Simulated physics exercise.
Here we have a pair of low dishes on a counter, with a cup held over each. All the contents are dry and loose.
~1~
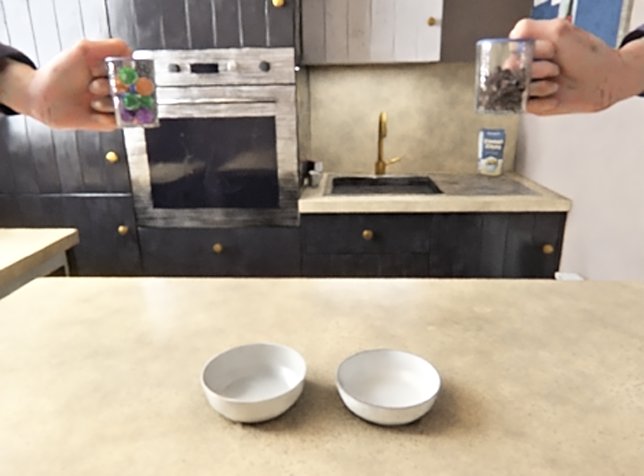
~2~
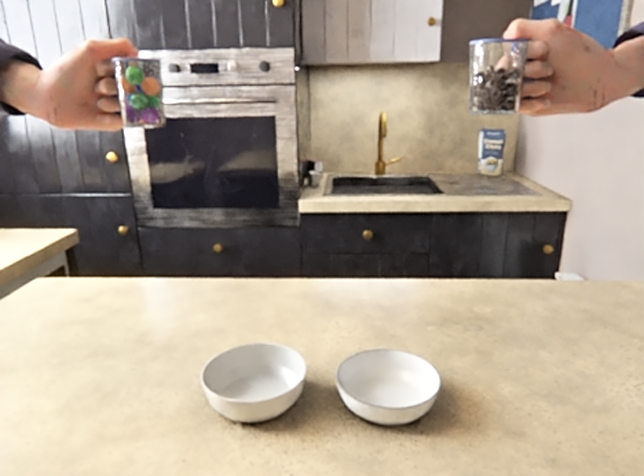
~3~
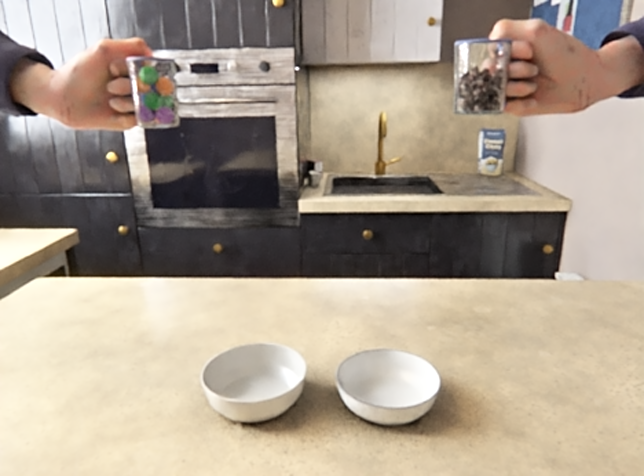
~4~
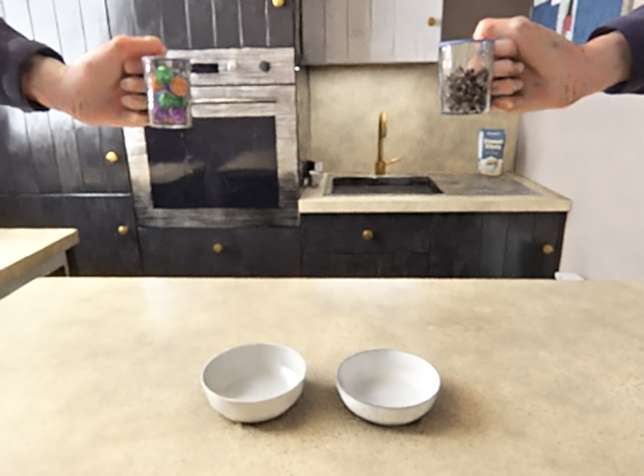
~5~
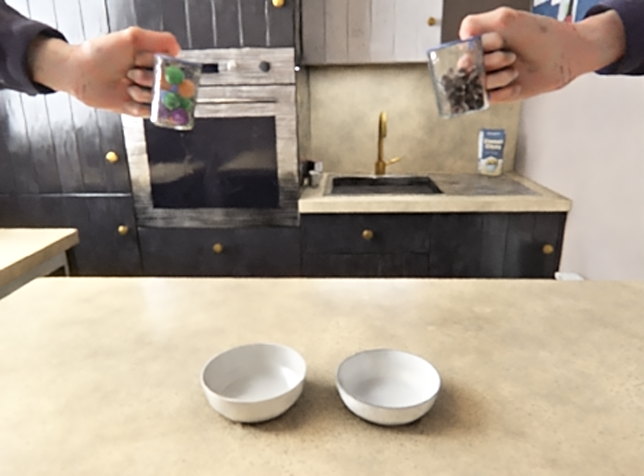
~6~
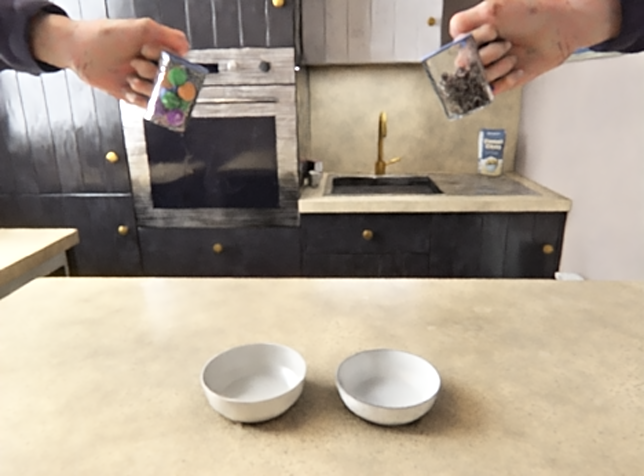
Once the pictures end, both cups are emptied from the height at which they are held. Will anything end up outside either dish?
The dish on the left spills a few, and the dish on the right spills a few.
Then, 0.33 s later than the last frame, left, every one still in the cup; right, every one still in the cup.
Then, 0.68 s later than the last frame, left, almost all still in the cup, about a tenth in the air; right, almost all still in the cup, just a few in the air.
Then, 1.10 s later than the last frame, left, roughly a third in the dish, roughly two thirds in the air; right, about a tenth still in the cup, roughly a quarter in the dish, the larger part in the air.
When it is over, left, roughly two thirds in the dish, roughly a third outside the dish; right, the larger part in the dish, about a tenth outside the dish.
